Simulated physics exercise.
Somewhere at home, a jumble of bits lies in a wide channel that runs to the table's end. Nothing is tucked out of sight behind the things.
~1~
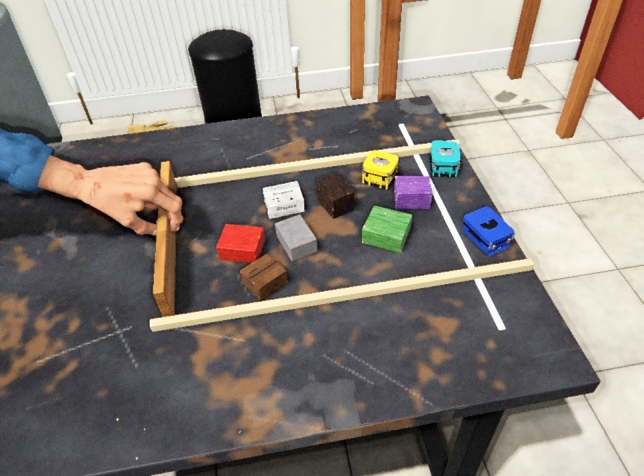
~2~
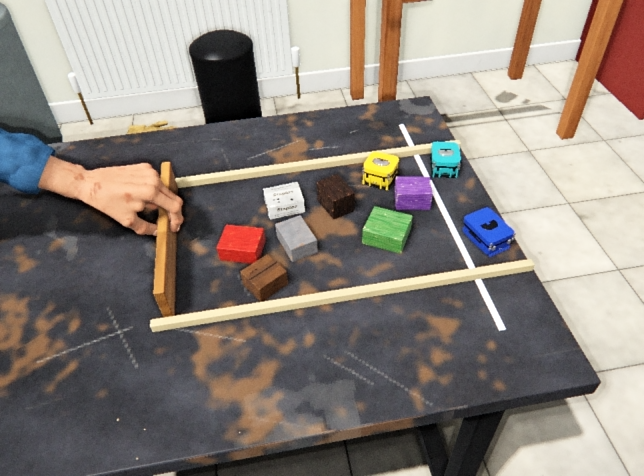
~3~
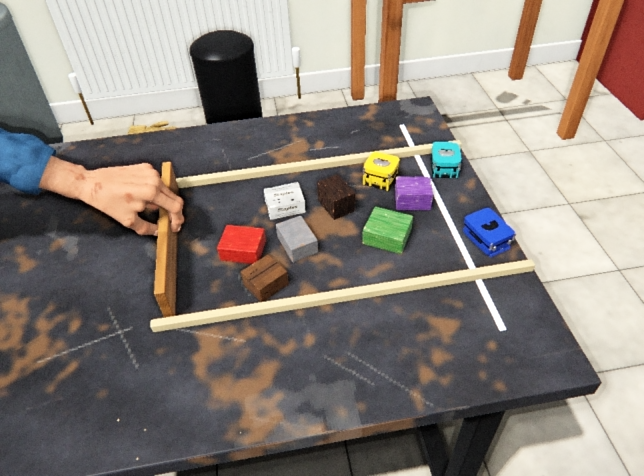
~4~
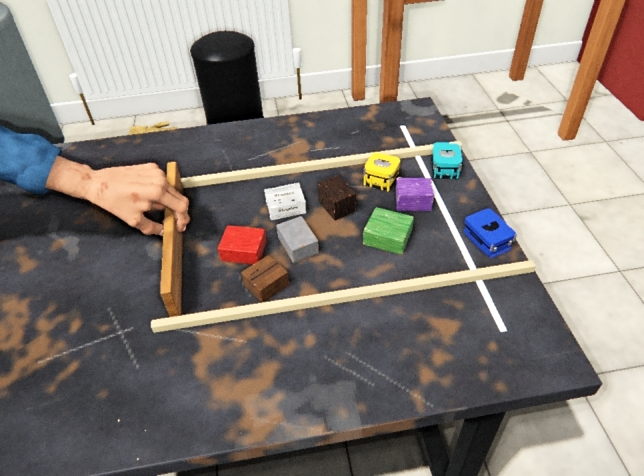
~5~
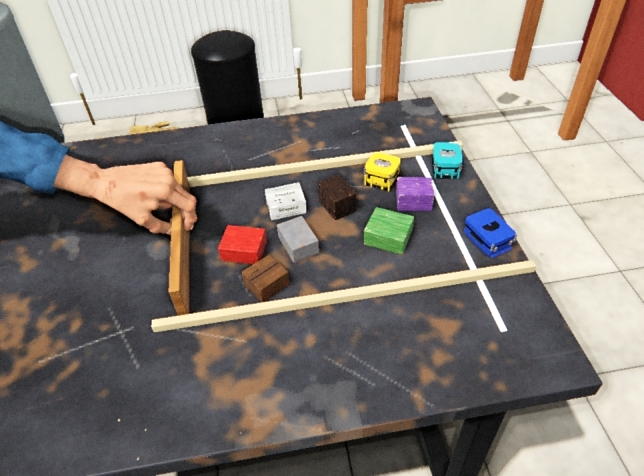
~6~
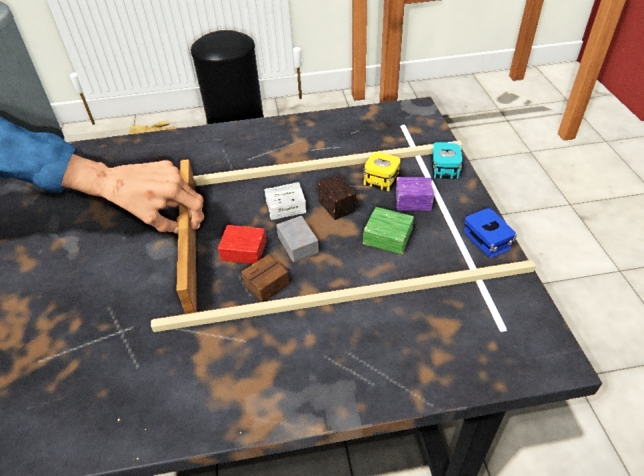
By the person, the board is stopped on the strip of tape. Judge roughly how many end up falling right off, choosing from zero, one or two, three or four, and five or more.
Looks like the tally of pieces that topple off is three or four there.
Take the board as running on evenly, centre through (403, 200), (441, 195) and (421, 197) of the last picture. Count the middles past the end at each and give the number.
That makes 1, 3, 3.
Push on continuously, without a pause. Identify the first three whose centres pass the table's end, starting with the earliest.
It runs the blue case, the green block, and lastly the purple block.
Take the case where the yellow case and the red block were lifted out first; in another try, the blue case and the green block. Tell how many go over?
Well, the first time you'd get 2, and the next time 1.
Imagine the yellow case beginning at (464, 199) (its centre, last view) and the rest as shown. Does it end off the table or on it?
From that start, the object then does not stay.
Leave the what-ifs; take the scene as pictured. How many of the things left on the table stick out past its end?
My count gives 3.
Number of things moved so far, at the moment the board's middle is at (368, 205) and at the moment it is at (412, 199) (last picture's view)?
The counts are 9 and 9.
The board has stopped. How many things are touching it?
The answer is 4.
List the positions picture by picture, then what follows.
The first picture shows blue case (487, 232); turquoise case (444, 159); purple block (413, 193); board (167, 233); tape (442, 207).
The second picture shows turquoise case (445, 160); green block (387, 230).
The third picture shows purple block (414, 193); brown box (265, 278).
The fourth picture shows blue case (488, 233); white box (285, 201).
The fifth picture shows turquoise case (446, 161); black block (337, 197).
The sixth picture shows blue case (488, 233); turquoise case (446, 161); purple block (414, 194); board (188, 231); tape (443, 208).
A little later, none off yet; blue case at rest near (488, 233); turquoise case at rest near (446, 161); purple block at rest near (414, 194).
Next, none off yet; blue case shifted a little near (501, 233); turquoise case at rest near (446, 161); purple block shifted about its own width near (441, 191).
When it is over, the number that fall off is three or four; down, green block, purple block and blue case.
